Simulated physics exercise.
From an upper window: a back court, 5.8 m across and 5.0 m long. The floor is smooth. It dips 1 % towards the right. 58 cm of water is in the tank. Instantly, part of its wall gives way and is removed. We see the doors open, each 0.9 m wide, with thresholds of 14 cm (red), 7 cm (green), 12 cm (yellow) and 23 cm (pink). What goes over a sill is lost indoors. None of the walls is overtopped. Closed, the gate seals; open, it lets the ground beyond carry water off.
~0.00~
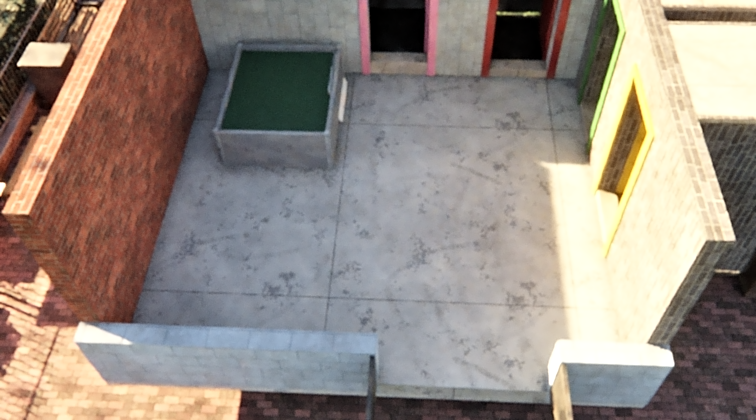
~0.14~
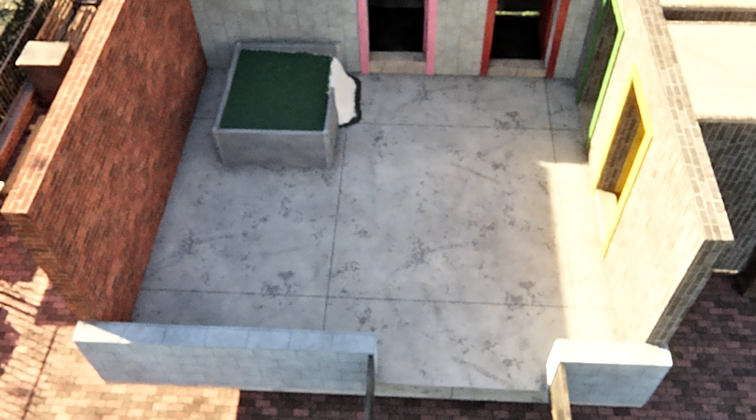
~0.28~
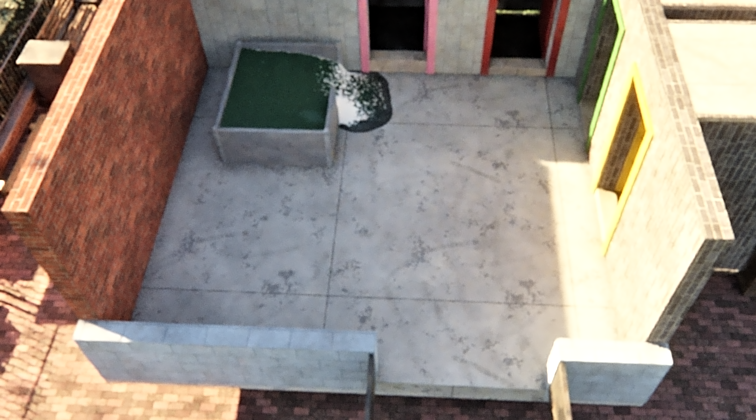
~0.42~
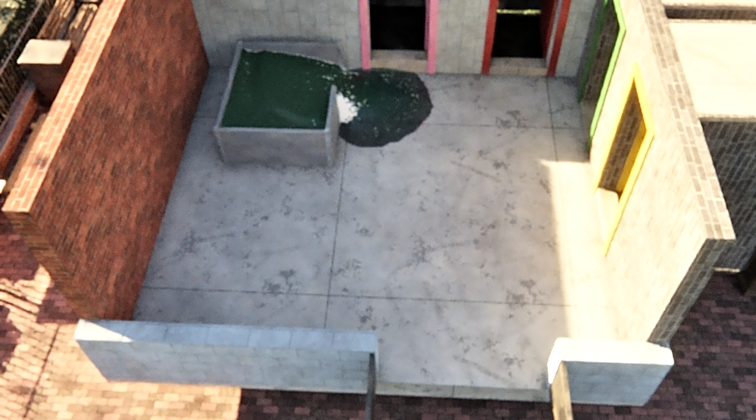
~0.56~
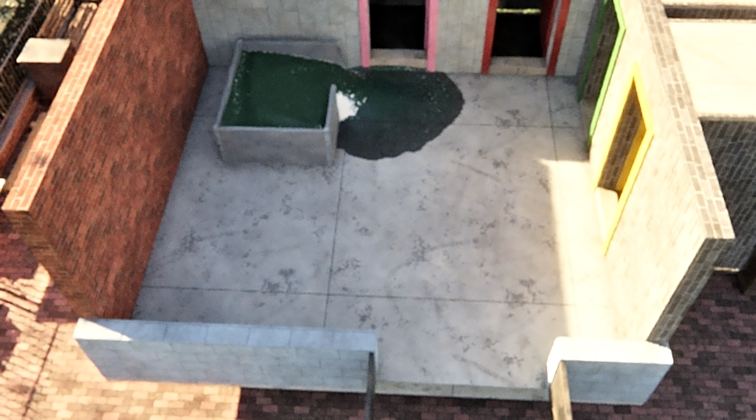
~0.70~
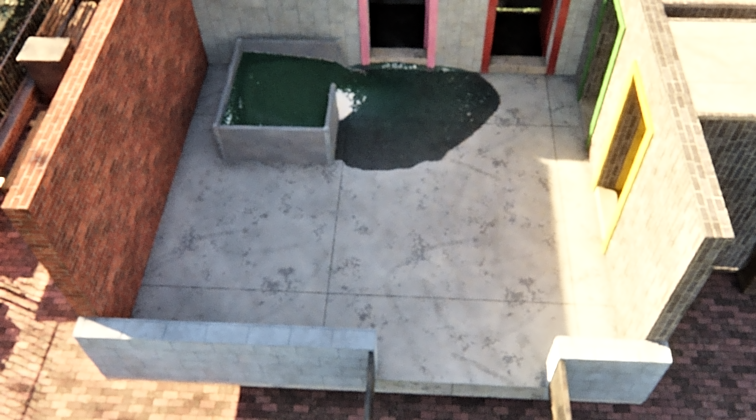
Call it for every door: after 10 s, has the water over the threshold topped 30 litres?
Red door not topped, green door topped, yellow door not topped, pink door not topped.
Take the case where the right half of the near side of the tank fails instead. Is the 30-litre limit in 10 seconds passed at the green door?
Green: Falls short.
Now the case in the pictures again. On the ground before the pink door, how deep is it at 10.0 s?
Roughly 3.5 centimetres.
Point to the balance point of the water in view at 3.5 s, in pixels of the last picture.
Centre: Approx. (418, 134) px.
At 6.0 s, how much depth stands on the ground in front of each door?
Centimetres: Red 9 / green 13 / yellow 7 / pink 7.
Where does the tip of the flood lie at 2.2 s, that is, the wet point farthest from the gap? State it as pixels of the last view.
Roughly at pixel (599, 230).
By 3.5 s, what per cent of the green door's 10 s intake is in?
Fraction in by then: Around 60 per cent.
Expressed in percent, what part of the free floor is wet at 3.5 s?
Covered: Roughly 40 per cent.
After 1.4 s water covers 25 % of the floor and is deepest (34 cm) near (575, 80); red door 10 cm at the sill, 0 L in, green door 10 cm at the sill, 1 L in, yellow door not reached, pink door 24 cm at the sill, 1 L in.
After 2.2 s water covers 30 % of the floor and is deepest (33 cm) near (575, 80); red door 9 cm at the sill, 0 L in, green door 28 cm at the sill, 68 L in, yellow door 8 cm at the sill, 0 L in, pink door 18 cm at the sill, 4 L in.
After 3.5 s water covers 40 % of the floor and is deepest (22 cm) near (585, 139); red door 10 cm at the sill, 2 L in, green door 20 cm at the sill, 201 L in, yellow door 9 cm at the sill, 0 L in, pink door 13 cm at the sill, 4 L in.
After 6.0 s water covers 55 % of the floor and is deepest (14 cm) near (623, 371); red door 9 cm at the sill, 3 L in, green door 13 cm at the sill, 314 L in, yellow door 7 cm at the sill, 0 L in, pink door 7 cm at the sill, 4 L in.
After 10.0 s water covers 75 % of the floor and is deepest (9 cm) near (623, 371); red door 7 cm at the sill, 3 L in, green door 7 cm at the sill, 347 L in, yellow door 5 cm at the sill, 0 L in, pink door 4 cm at the sill, 4 L in.
